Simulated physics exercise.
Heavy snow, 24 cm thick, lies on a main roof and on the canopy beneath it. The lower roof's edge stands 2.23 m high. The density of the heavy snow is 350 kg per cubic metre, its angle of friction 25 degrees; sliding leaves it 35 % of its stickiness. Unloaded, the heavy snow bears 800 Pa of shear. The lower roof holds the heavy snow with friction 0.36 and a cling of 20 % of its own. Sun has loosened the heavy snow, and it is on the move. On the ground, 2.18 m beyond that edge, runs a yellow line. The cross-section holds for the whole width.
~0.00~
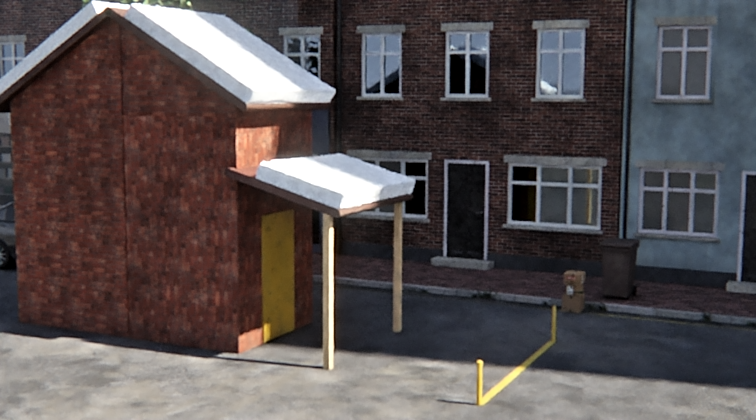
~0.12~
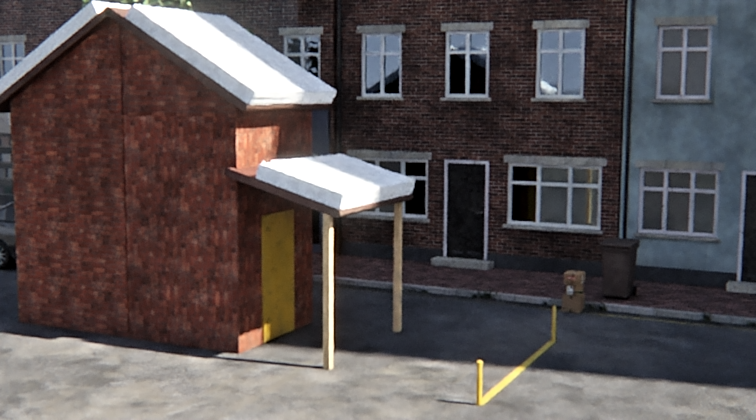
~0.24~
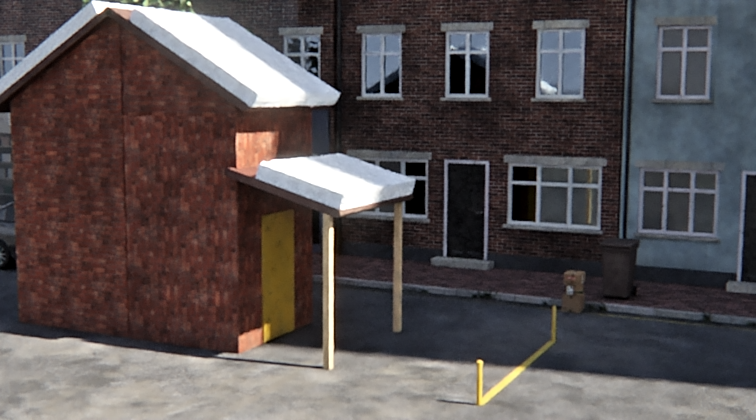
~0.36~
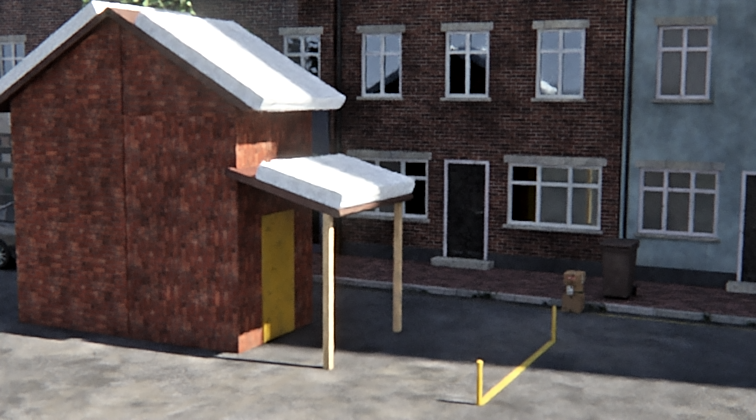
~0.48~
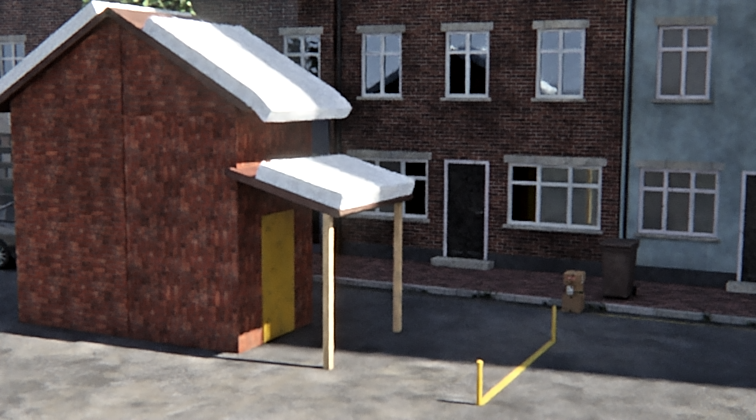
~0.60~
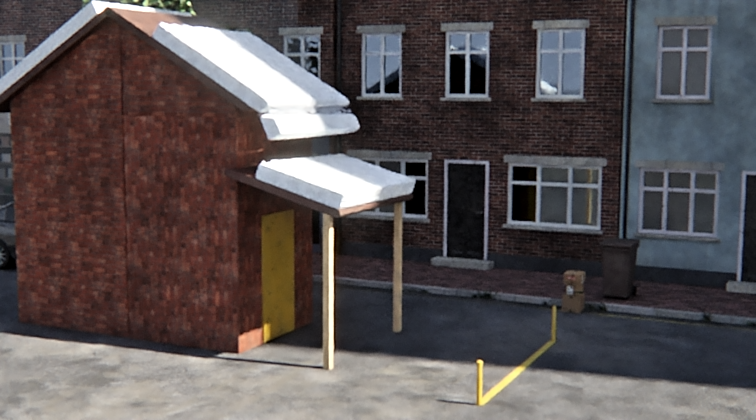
A small red-brick building with thick white snow on its pitched roof stands at the left of a grey paved yard, seen from a raised, unmoving viewpoint. A snow-topped canopy on wooden posts shelters its yellow door, with a low yellow bar to the right and brick and blue houses behind. The main roof's snow slides slowly down rightward, pokes past the eave, and cracks near its lower edge above the canopy.
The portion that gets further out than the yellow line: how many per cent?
It comes to some 23 %.
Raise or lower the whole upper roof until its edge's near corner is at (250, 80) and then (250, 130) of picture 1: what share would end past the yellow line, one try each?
In turn about 30 %, 8 %.
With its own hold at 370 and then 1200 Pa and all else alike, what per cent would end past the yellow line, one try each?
In that order: 35 %, 8 %.
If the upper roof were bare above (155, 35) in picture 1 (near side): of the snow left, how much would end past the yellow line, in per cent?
It would be near 8 %.
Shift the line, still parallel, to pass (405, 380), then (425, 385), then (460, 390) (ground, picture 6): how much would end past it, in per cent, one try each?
In turn about 55 %, 45 %, 35 %.
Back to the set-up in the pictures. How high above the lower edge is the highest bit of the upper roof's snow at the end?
About 0.6 m.
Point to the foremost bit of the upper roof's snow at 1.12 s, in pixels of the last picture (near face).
Around (338, 184).
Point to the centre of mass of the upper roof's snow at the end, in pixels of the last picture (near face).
Around (451, 362).
By 1.12 s, none is below the lower edge and 0 % is past the line.
By 1.75 s, 45 % is below the lower edge and 0 % is past the line.
By 2.37 s, 73 % is below the lower edge and 22 % is past the line.
By 3.00 s, 75 % is below the lower edge and 23 % is past the line.
By 3.50 s, at the end, 75 % is below the lower edge and 23 % is past the line.
